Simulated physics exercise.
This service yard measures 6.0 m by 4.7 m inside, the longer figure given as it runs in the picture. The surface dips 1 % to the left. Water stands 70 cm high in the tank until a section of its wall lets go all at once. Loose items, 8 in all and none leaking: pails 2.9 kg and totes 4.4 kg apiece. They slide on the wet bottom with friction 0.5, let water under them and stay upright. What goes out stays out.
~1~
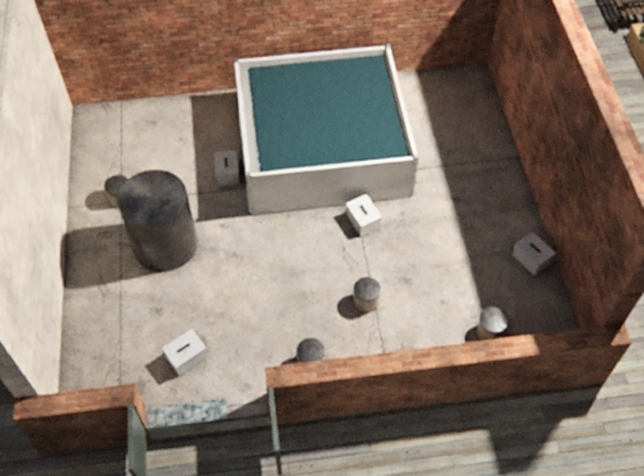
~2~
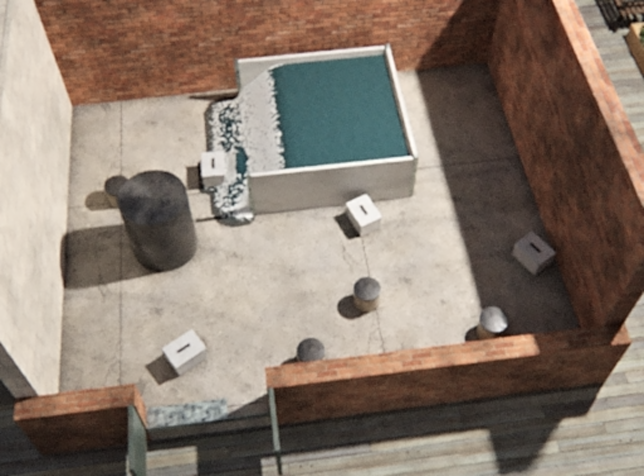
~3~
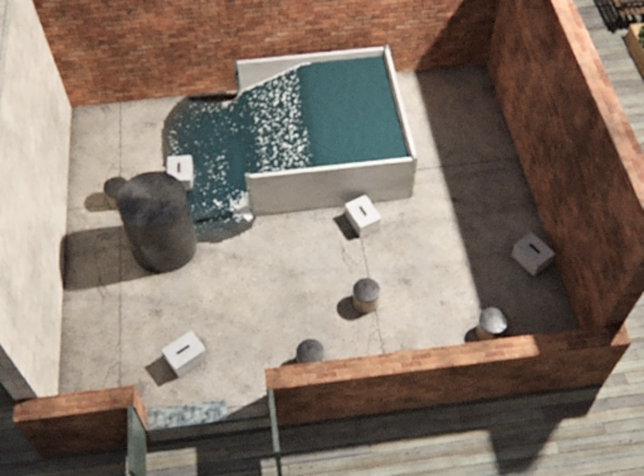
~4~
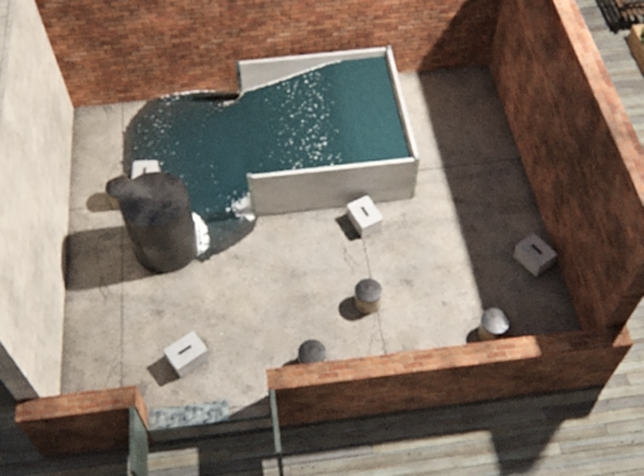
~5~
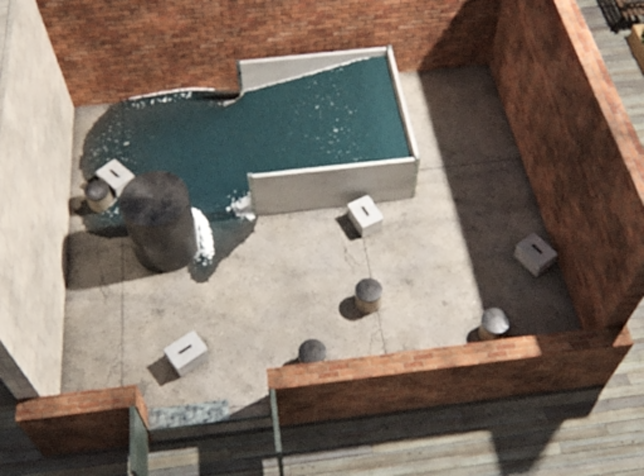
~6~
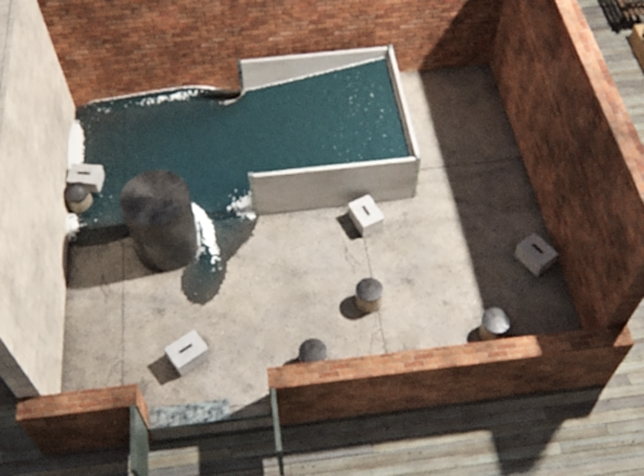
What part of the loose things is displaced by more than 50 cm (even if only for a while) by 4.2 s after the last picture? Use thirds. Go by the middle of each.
It is one to two thirds.
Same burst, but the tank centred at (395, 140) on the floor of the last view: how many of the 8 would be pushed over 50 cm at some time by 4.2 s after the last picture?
Then 4.
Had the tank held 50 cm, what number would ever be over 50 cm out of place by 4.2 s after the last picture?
Then 4.
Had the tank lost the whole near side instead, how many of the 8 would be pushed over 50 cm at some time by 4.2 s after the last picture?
Then 7.
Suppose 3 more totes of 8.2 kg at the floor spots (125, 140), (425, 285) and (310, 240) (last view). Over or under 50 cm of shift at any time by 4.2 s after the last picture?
In that order: Past it, short of it, under.
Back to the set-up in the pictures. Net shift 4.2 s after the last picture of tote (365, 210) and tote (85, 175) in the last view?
In that order: 0 cm, 120 cm.
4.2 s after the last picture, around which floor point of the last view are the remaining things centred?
Near (411, 248).
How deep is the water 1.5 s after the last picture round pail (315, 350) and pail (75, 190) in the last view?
About 2 and 6 cm.
Then, 0.4 s after the last picture 2 of 8 are over 50 cm from their spots; 2 afloat.
Then, 1.5 s after the last picture 3 of 8 are over 50 cm from their spots; 2 afloat.
Then, 2.8 s after the last picture 3 of 8 are over 50 cm from their spots; 1 afloat.
Then, 4.2 s after the last picture 5 of 8 are over 50 cm from their spots, and 5 have been at some point; 2 afloat.
